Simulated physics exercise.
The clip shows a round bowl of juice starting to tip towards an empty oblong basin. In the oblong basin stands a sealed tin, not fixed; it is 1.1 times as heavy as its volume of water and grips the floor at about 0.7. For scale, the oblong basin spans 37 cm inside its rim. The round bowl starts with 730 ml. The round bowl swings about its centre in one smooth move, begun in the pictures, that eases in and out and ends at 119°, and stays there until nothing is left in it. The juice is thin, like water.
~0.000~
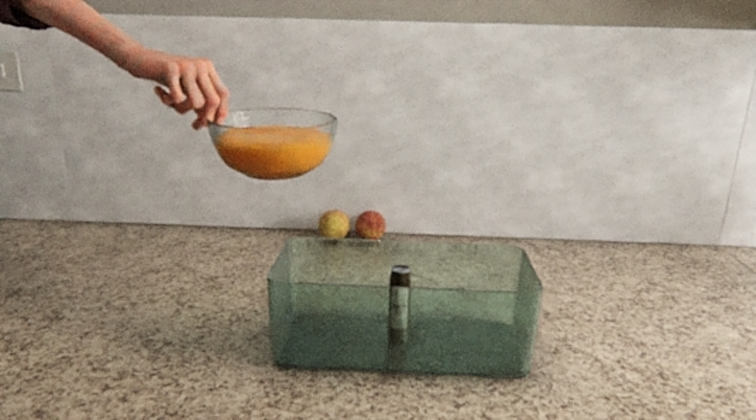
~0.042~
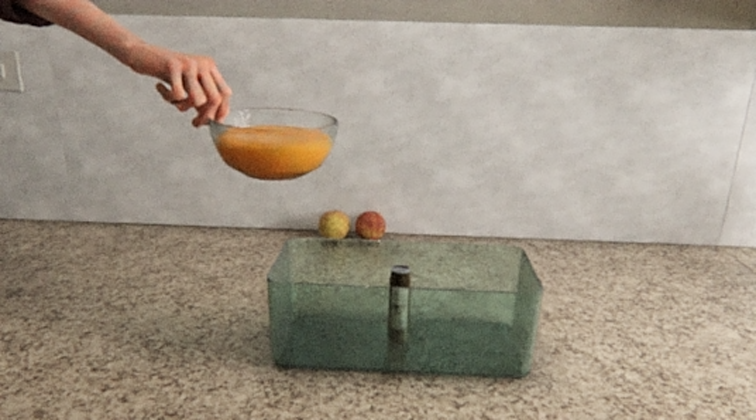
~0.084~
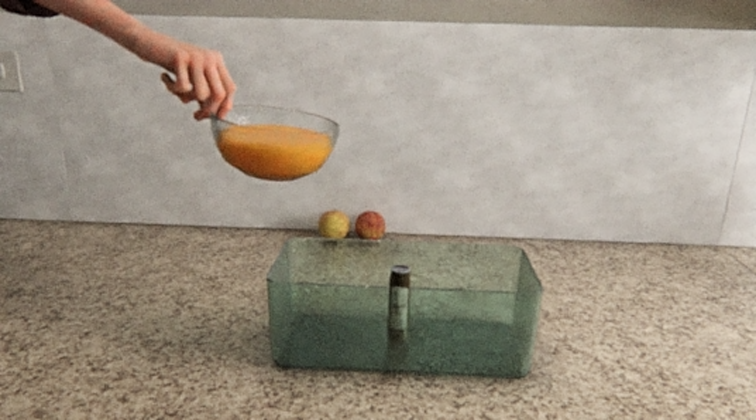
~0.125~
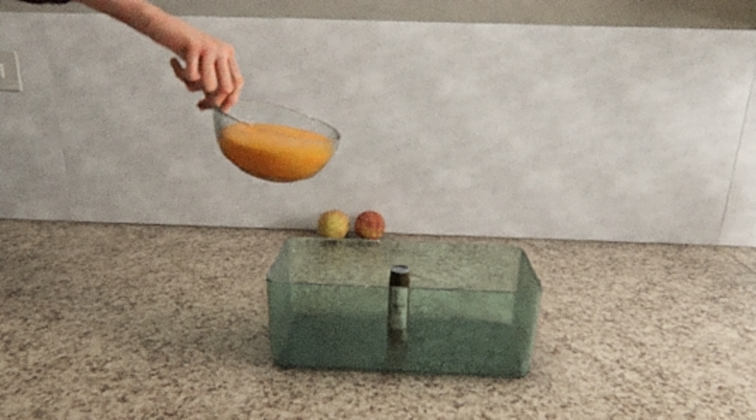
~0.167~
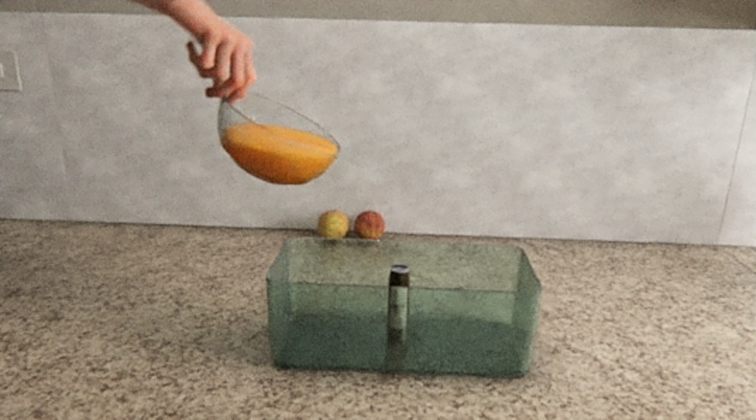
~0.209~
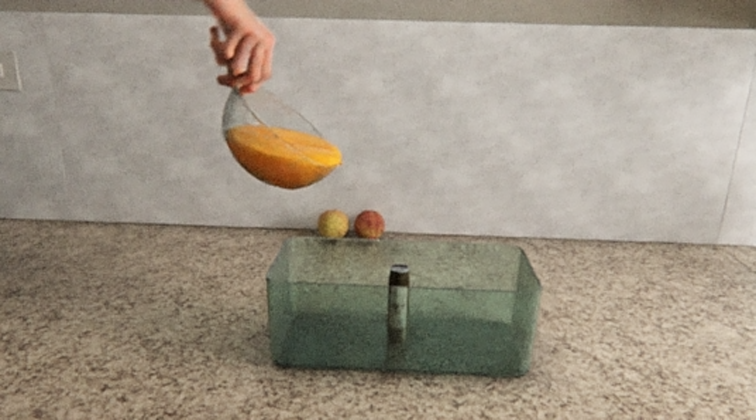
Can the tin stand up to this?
The tin goes over.
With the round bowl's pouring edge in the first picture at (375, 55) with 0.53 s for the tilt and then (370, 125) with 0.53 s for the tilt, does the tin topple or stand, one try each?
First it keeps standing; then it goes over.
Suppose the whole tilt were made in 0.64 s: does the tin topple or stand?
Then it topples.
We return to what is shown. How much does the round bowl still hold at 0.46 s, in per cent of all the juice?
About 2 per cent.
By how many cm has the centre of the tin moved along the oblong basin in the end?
Some 8.5 cm.
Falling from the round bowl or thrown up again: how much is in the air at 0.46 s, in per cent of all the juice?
Some 40 per cent.
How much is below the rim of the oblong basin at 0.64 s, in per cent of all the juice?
Some 96 per cent.
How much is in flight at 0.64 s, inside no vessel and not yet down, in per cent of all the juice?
About 3 per cent.
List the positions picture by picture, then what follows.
It leans 0°; its right rim is at (336, 122); the juice meets the walls at (219, 133) and (332, 137); the oblong basin's rim runs from (278, 259) to (532, 269); the tin's top is at (401, 272), in the first picture.
It leans 2°; its right rim is at (337, 124); the juice meets the walls at (219, 133) and (332, 138), in the second picture.
It leans 7°; its right rim is at (338, 130); the juice meets the walls at (220, 130) and (333, 141), in the third picture.
It leans 16°; its right rim is at (339, 140); the juice meets the walls at (222, 128) and (335, 144), in the fourth picture.
It leans 27°; its right rim is at (339, 152); the juice meets the walls at (225, 126) and (339, 148), in the fifth picture.
It leans 40°; its right rim is at (336, 166); the juice meets the walls at (229, 127) and (324, 149); 4 per cent is over the edge, in the sixth picture.
Then, 0.46 s in, the tilt is 113° and 2 per cent is still to pour; the tin stands where it began.
Then, 0.64 s in, the tilt is 119° and 0 per cent is still to pour; the tin leans 14°.
Then, 0.82 s in, the tilt is 119° and 0 per cent is still to pour; the tin leans 51°.
Then, 1.03 s in, the tilt is 119° and 0 per cent is still to pour; the tin lies on its side.
Finally, the tin lies on its side.
